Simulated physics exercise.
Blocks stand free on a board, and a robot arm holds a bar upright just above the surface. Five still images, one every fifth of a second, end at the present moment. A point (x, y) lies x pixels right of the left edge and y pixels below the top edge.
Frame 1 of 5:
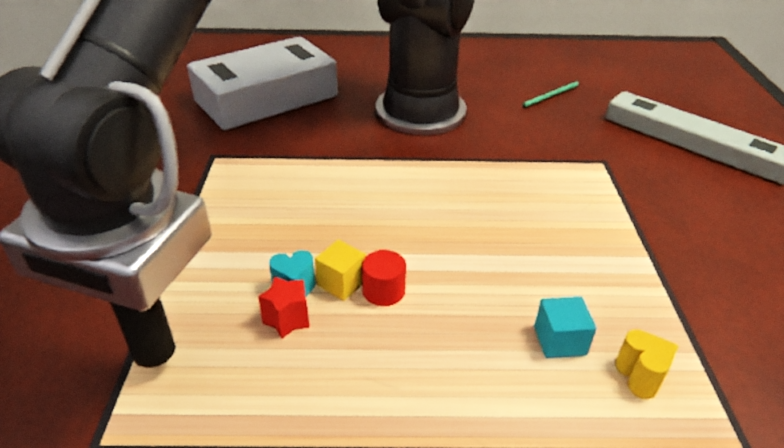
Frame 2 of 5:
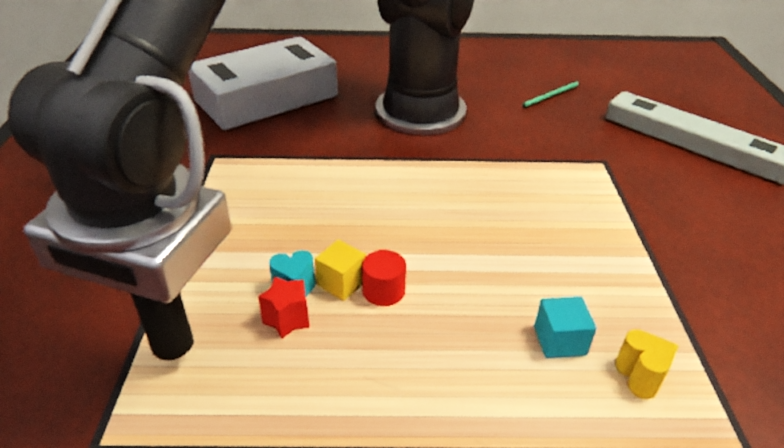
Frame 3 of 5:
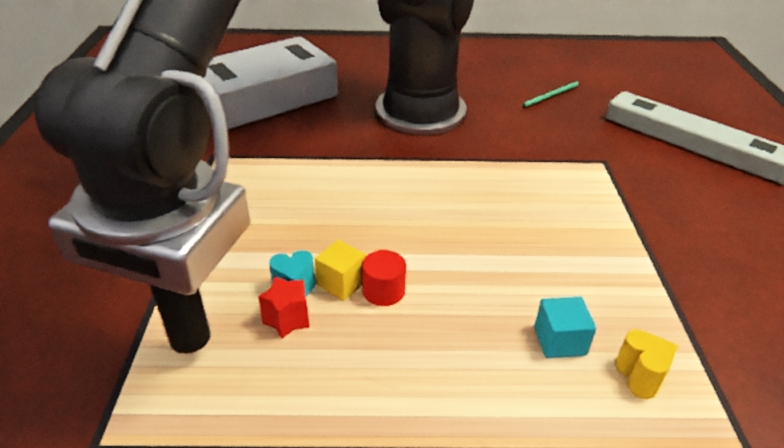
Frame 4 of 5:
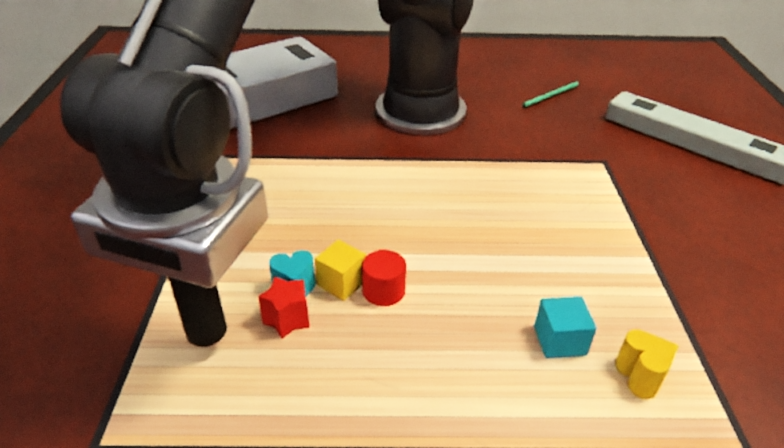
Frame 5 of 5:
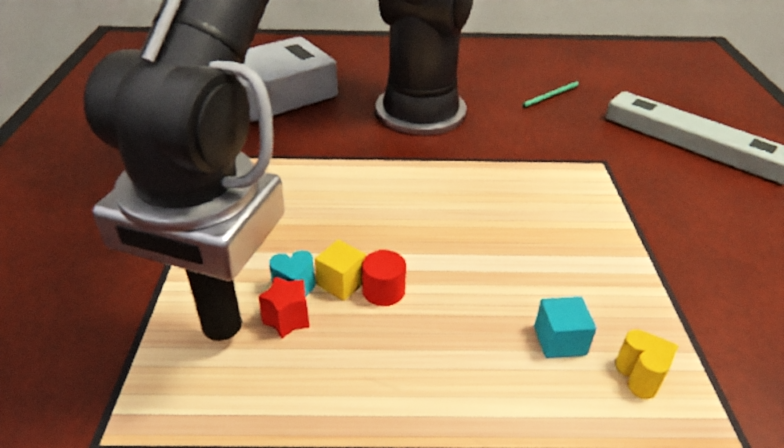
The robot arm moved its upright black bar slowly to the right and slightly away across the wooden board, drawing close to the red star, while all the colourful blocks stayed still.
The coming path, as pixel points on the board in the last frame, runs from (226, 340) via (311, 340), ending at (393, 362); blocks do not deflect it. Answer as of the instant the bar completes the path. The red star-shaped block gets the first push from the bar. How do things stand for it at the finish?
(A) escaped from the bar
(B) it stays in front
My pick is A.
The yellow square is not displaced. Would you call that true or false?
Answer: True.
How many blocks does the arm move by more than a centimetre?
My guess is one.
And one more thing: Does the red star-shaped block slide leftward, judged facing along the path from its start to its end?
Yes
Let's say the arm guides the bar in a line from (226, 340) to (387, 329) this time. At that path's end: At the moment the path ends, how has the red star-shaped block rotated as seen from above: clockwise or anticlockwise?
Counterclockwise from above.
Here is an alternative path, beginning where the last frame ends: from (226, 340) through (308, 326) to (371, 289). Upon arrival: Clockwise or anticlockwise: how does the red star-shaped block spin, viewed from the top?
The block turns counter-clockwise.
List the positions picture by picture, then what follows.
The first frame shows tip of the bar (155, 352), middles of tops, red star-shaped block (284, 292), turquoise heart block (291, 262), yellow square (341, 255).
The second frame shows bar (173, 345), nothing pushed.
The third frame shows bar (190, 338), nothing pushed.
The fourth frame shows bar (207, 332), nothing pushed.
The fifth frame shows bar (222, 326), red star-shaped block (284, 292), turquoise heart block (291, 262), yellow square (341, 255).
On the path given first. One third of the way, bar (282, 322); red star-shaped block (304, 286); turquoise heart block (295, 260), turned 20° anticlockwise.
Two thirds of the way, bar (338, 333); red star-shaped block (314, 284), turned 40° anticlockwise; turquoise heart block (296, 260), turned 20° anticlockwise.
At the end, bar (393, 349); red star-shaped block (314, 284), turned 40° anticlockwise; turquoise heart block (296, 260), turned 20° anticlockwise; yellow square unmoved.
